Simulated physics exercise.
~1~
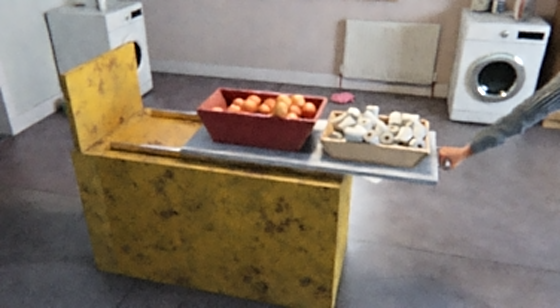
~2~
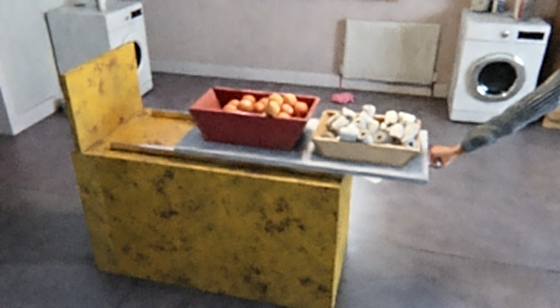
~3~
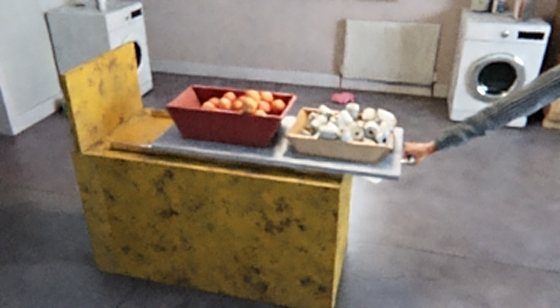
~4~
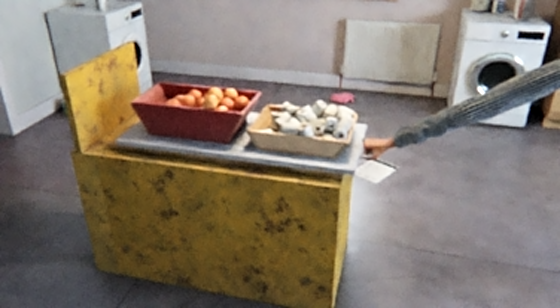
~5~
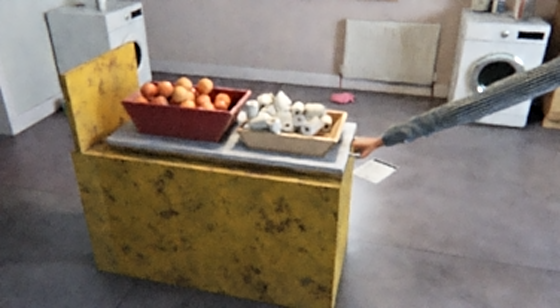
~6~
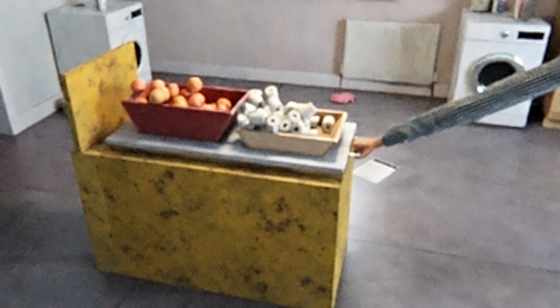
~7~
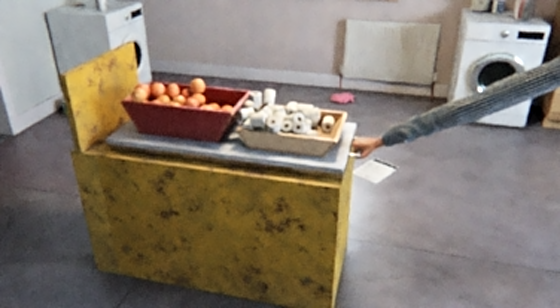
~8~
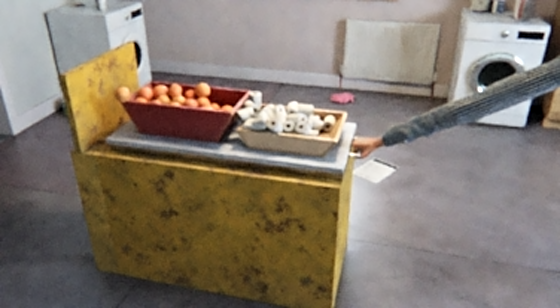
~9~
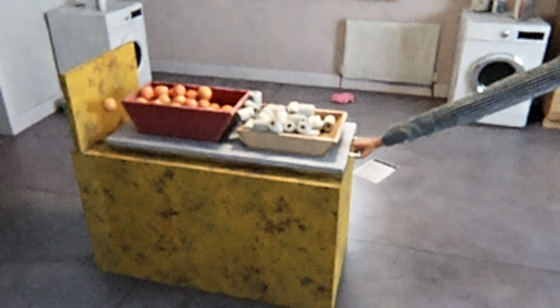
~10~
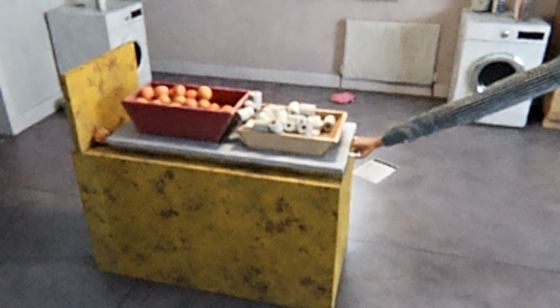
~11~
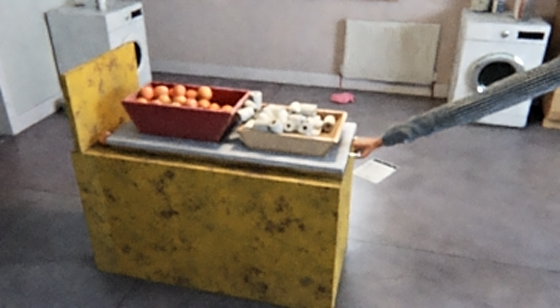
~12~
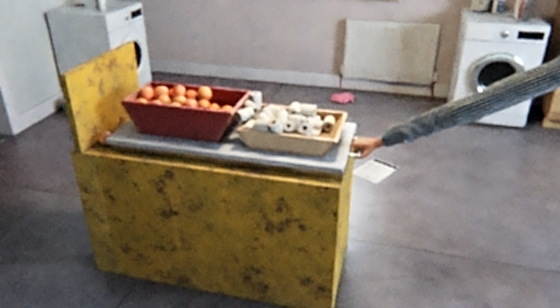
Sliding shelf carrying crates of oranges and paper rolls being pushed left by a hand, stopping with both crates still full.
